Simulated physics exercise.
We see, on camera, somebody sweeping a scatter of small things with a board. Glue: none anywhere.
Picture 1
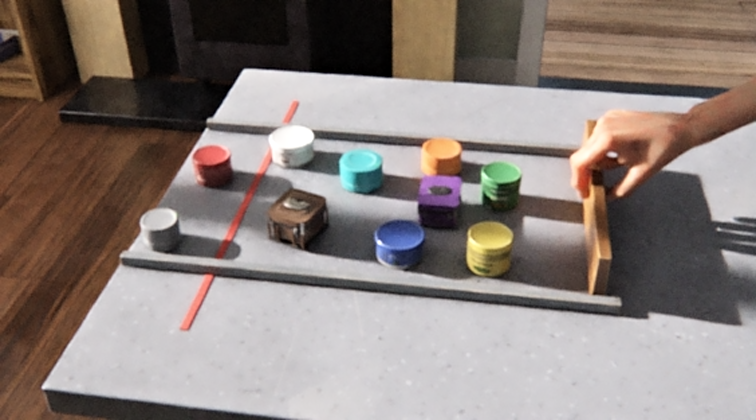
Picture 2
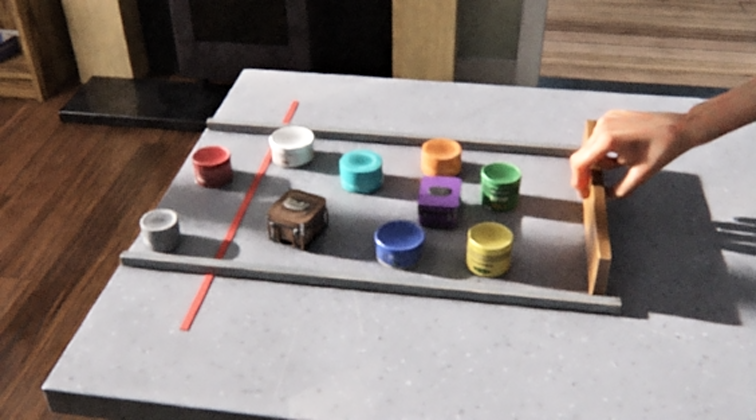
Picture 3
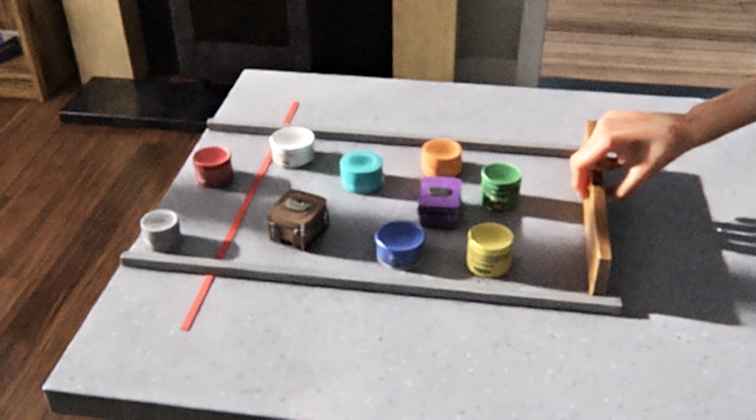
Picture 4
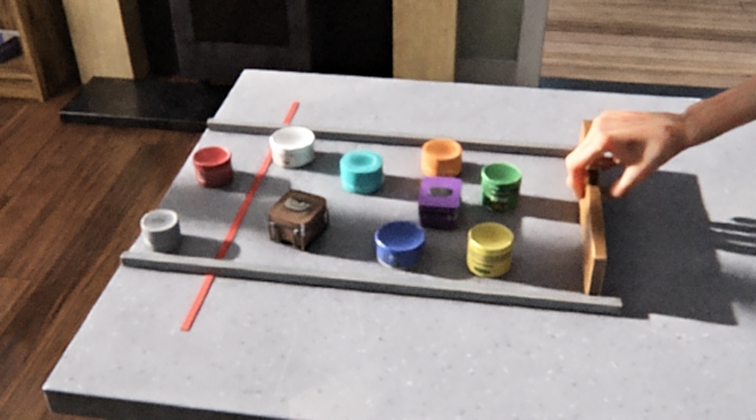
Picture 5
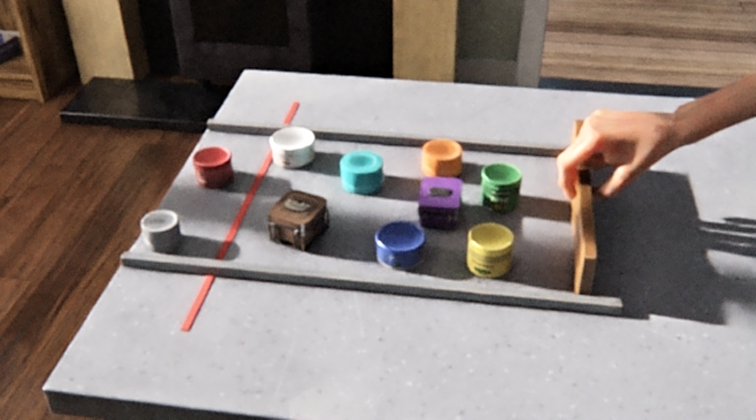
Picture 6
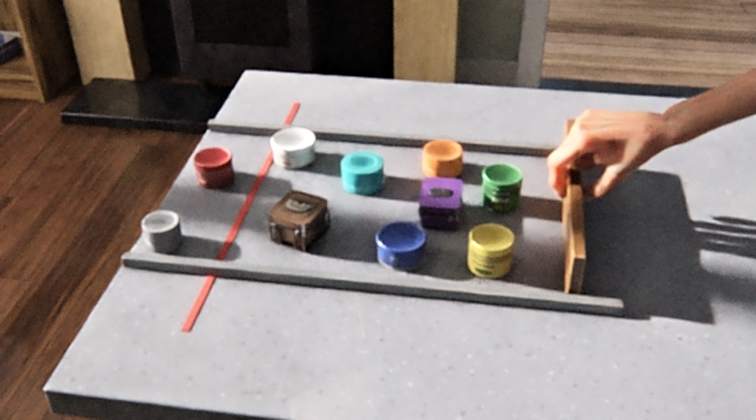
On a grey tabletop between two rails, small colourful pots and lids and two little cases sit scattered around a strip of red tape. A hand at the right holds a wooden board upright, still at first, then slides it slightly left towards the green and yellow tubs, which stay in place.
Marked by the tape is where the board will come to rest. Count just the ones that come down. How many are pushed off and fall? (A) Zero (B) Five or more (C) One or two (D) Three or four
Option C: One or two.
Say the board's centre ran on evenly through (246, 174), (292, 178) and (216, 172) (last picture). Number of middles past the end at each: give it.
Going through the three places, I get 1, 0 and 6.
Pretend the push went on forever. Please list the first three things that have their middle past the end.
Order, earliest first: Grey lid, brown case, red tub.
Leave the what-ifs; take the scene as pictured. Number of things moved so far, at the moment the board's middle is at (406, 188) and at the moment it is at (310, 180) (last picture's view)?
Moved so far: 7, then 8.
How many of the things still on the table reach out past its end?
Count: 2.
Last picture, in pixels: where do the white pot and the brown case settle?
Result: One at about (223, 134), the other at about (166, 197).
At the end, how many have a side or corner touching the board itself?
4.
Soon after, none off yet; grey lid at rest near (163, 232); red tub at rest near (214, 168); white pot at rest near (294, 149).
After that, none off yet; grey lid at rest near (163, 232); red tub at rest near (214, 168); white pot displaced a little near (284, 145).
In the end, the number that fall off is one or two; gone, grey lid.
